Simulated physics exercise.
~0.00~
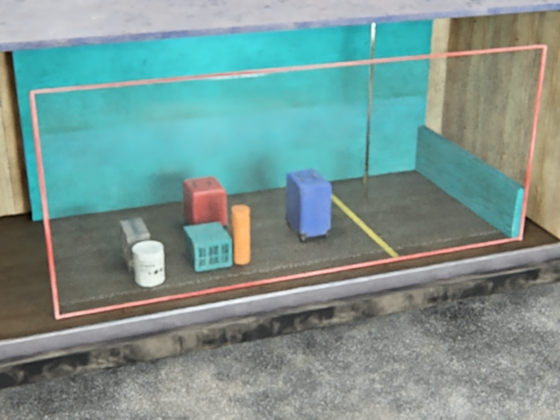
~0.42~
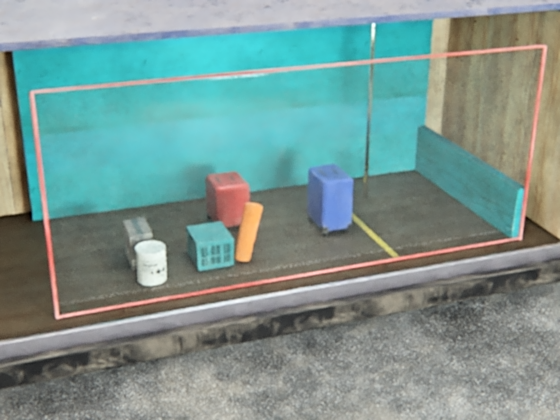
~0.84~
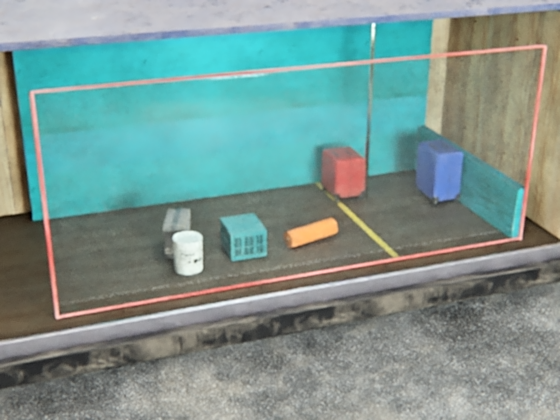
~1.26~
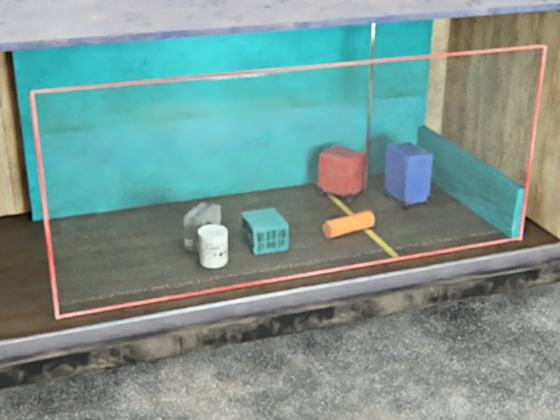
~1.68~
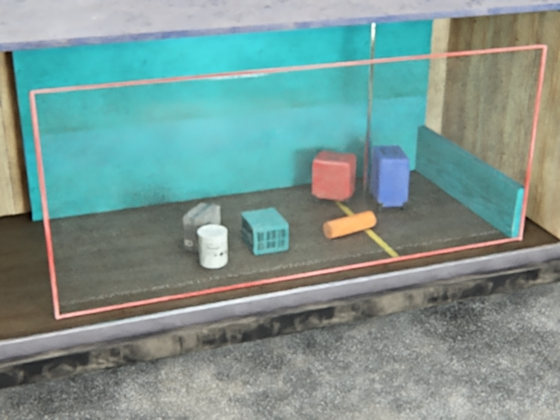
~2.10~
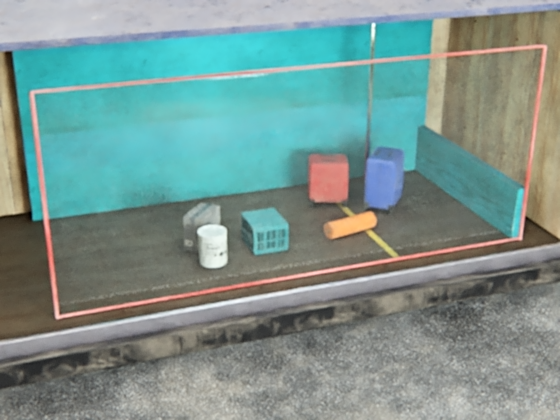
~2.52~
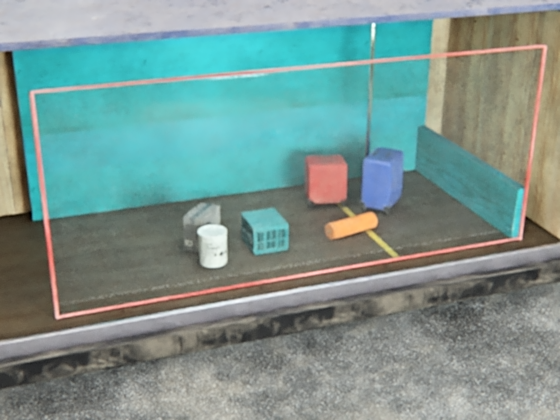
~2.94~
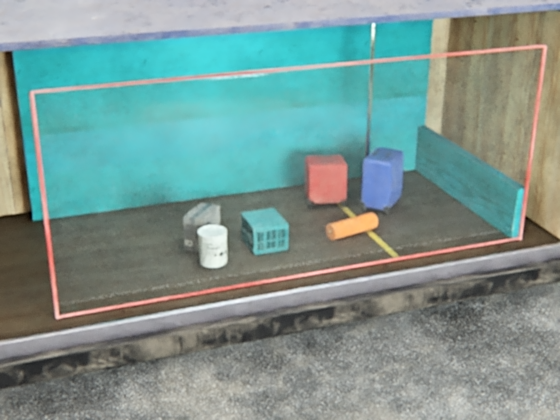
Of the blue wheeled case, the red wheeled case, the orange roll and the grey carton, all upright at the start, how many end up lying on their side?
Just one of them, the orange roll, ends up lying on its side.
